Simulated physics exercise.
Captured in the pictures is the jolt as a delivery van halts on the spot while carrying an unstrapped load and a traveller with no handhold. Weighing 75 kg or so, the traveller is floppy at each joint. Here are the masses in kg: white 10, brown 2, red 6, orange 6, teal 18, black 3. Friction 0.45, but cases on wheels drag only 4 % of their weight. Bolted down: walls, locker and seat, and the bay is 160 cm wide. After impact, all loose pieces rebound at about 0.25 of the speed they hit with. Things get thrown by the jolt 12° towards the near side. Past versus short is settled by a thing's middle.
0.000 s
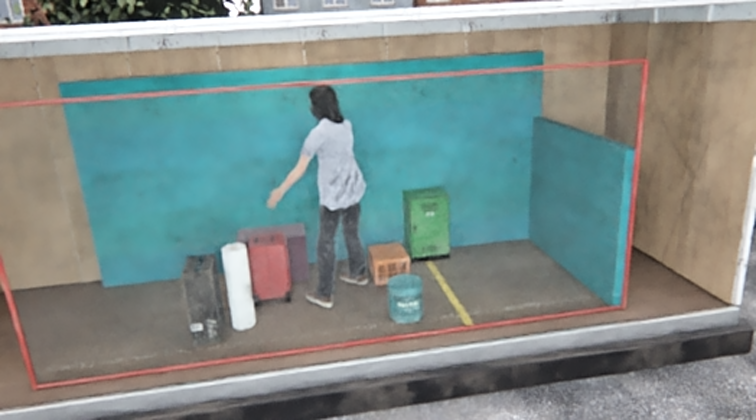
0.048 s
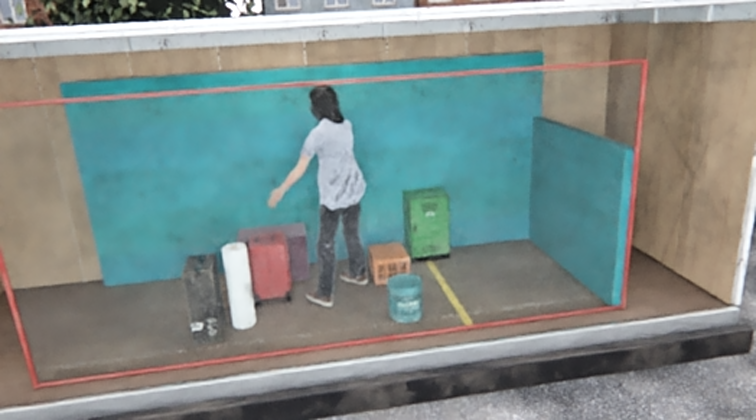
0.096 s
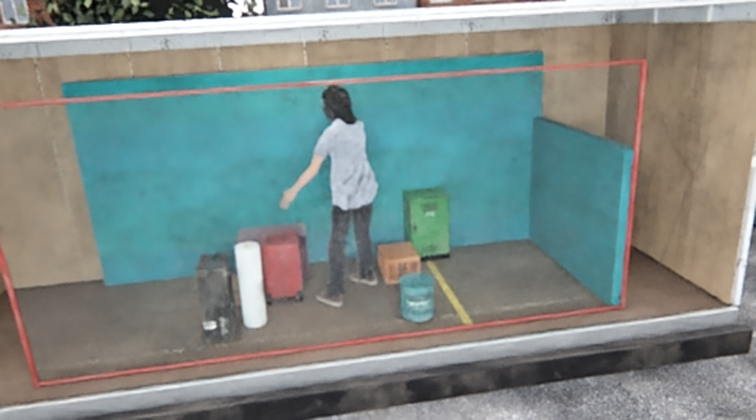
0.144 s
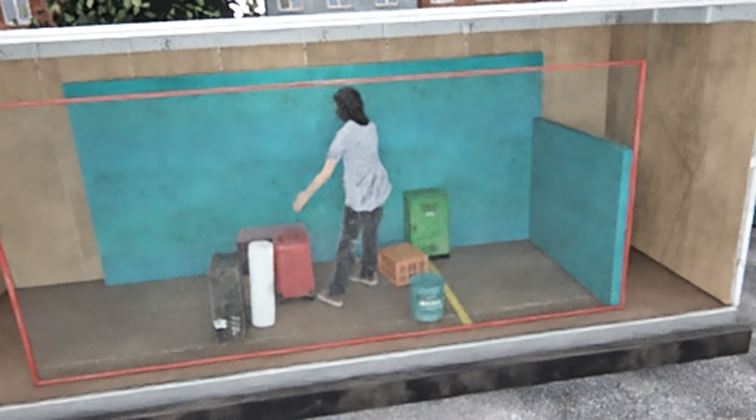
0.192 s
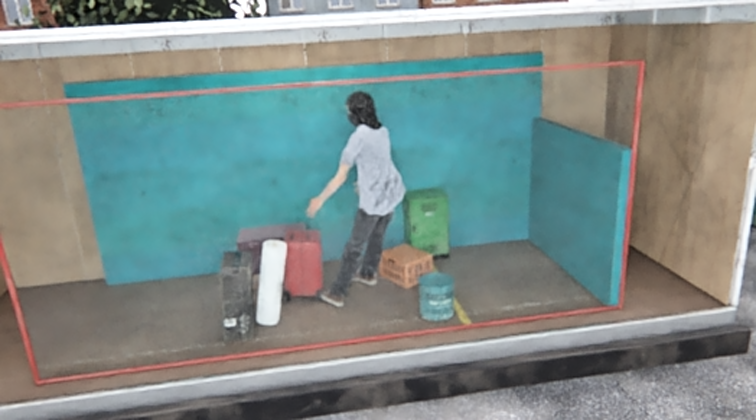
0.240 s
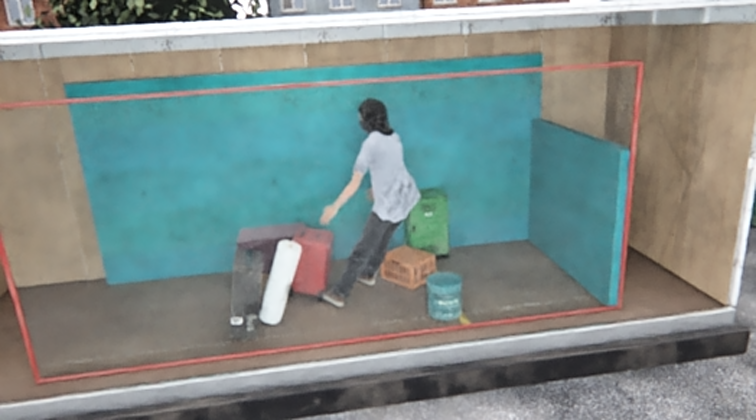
The video shows a dark-haired figure standing in an open-sided bay among suitcases, a white roll, a crate and a teal bucket; the figure and nearby objects shift rightward, the figure leaning back and the roll tilting.
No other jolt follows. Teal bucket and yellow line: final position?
Beyond.
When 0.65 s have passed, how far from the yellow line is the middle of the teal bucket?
It is around 5 cm beyond the mark.
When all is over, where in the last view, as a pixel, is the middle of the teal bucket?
In the last picture it sits at about pixel (473, 300).
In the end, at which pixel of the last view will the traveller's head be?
(529, 257).
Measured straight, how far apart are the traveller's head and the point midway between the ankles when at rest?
Some 120 cm apart.
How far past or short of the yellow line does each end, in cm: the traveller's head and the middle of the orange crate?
Traveller's head: 80 cm past; orange crate: 10 cm short.
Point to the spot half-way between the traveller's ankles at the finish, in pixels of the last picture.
Around (397, 280).
After 0.40 s the teal bucket is 4 cm past the yellow line, tilted 0°, near (464, 296) in the last picture's view.
After 0.65 s the teal bucket is 7 cm past the yellow line, tilted 0°, near (472, 300) in the last picture's view; the traveller's head 30 cm past the yellow line.
After 1.05 s the teal bucket is 9 cm past the yellow line, tilted 0°, near (473, 300) in the last picture's view.
After 3.3 s, brown carton stops short of the yellow line; red wheeled case stops short of the yellow line; orange crate stops short of the yellow line; teal bucket crosses the yellow line; black tall box stops short of the yellow line; traveller's hips cross the yellow line; traveller's head crosses the yellow line.
